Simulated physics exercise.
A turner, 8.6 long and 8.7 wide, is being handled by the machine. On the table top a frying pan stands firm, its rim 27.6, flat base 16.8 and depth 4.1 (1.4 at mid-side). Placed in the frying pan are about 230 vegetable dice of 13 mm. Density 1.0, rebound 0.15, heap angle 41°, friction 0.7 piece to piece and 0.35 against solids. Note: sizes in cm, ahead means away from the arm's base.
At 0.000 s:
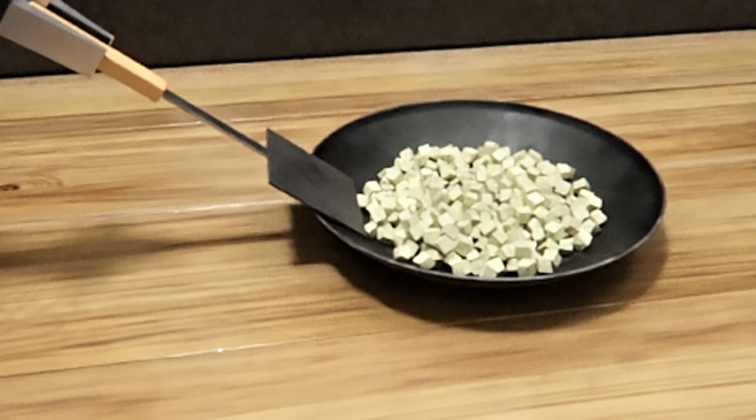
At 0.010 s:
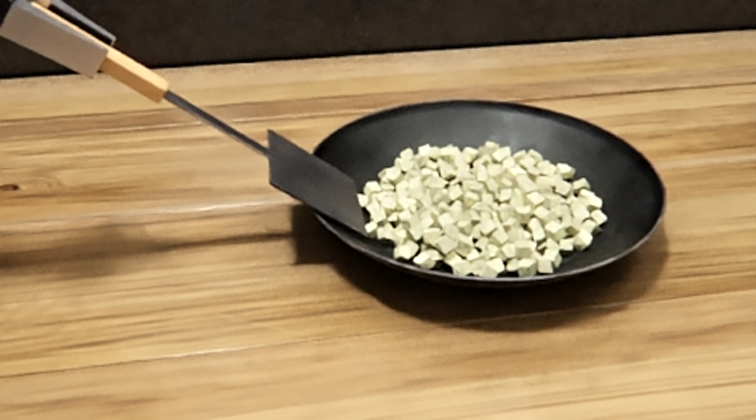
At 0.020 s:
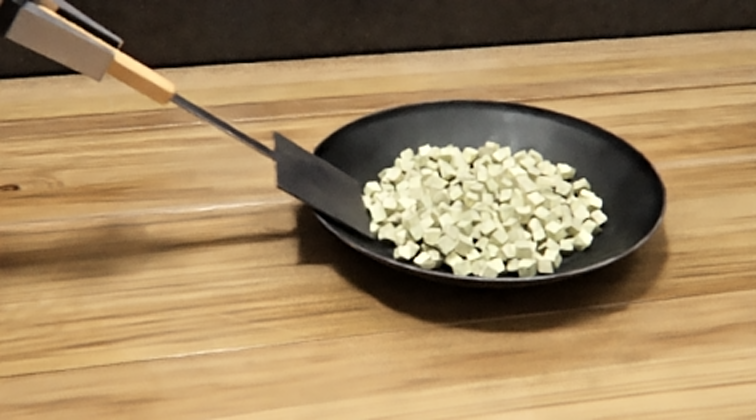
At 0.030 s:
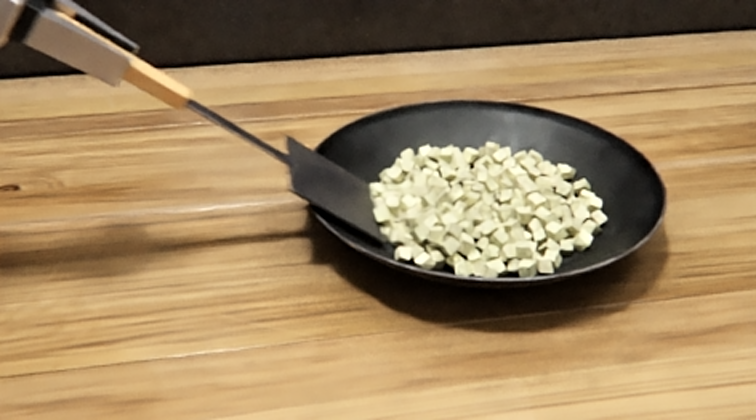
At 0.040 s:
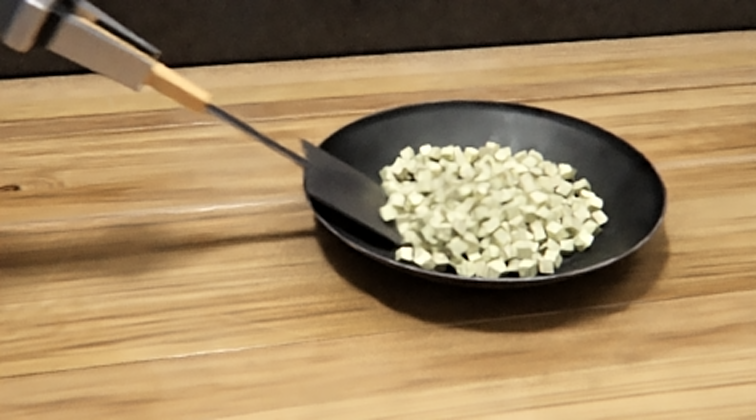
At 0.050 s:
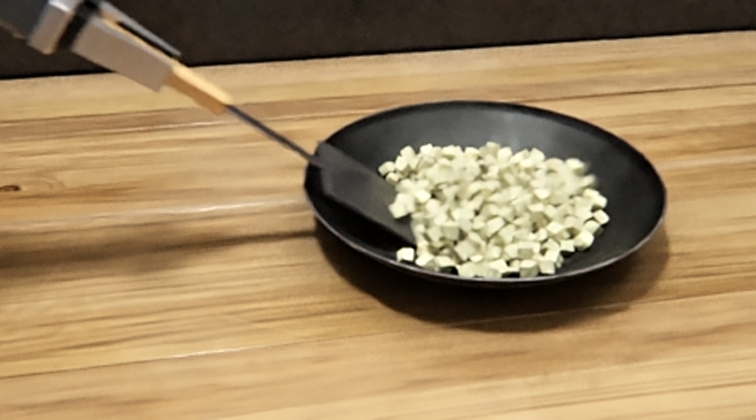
A black frying pan heaped with small pale green-white vegetable dice sits right of centre on a light wooden table top, seen from slightly above against a dark background. A machine's arm reaches in from the upper left, holding a dark turner with an orange-tan handle at the pan's left rim. At first almost still, the turner then slides rightward into the pan, pushing the nearest dice a little, while the camera stays fixed.
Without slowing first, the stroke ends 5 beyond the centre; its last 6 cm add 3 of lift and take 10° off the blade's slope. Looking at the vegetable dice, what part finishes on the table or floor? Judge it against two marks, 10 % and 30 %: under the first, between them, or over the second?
Between them, so from 10 to 30 %.
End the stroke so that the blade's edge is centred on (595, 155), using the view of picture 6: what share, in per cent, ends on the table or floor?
Around 45 percent.
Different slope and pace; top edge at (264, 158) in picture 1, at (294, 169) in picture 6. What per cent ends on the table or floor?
It works out to about 5 %, more or less.
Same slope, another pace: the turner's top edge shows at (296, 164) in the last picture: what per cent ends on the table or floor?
0 %.
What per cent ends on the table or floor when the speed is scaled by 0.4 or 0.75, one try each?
Around 0 per cent, then around 10 per cent, would end on the table or floor.
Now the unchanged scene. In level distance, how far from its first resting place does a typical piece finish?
Somewhere near 6 centimetres, I reckon.
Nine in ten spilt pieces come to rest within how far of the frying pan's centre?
40 cm.
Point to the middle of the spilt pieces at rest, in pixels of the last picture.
My best guess is near (747, 190).
After 0.07 s, sloping 39°, highest piece 5 above the table; 234 in the frying pan.
After 0.10 s, sloping 36°, highest piece 6 above the table; 232 in the frying pan, 2 on the blade or in flight.
After 0.31 s, sloping 29°, highest piece 6 above the table; 187 in the frying pan, 43 on the table or floor, 4 on the blade or in flight.
After 1.36 s, sloping 29°, highest piece 4 above the table; 182 in the frying pan, 52 on the table or floor.
At rest, 182 in the frying pan, 52 on the table or floor. That is 22 % on the table or floor.
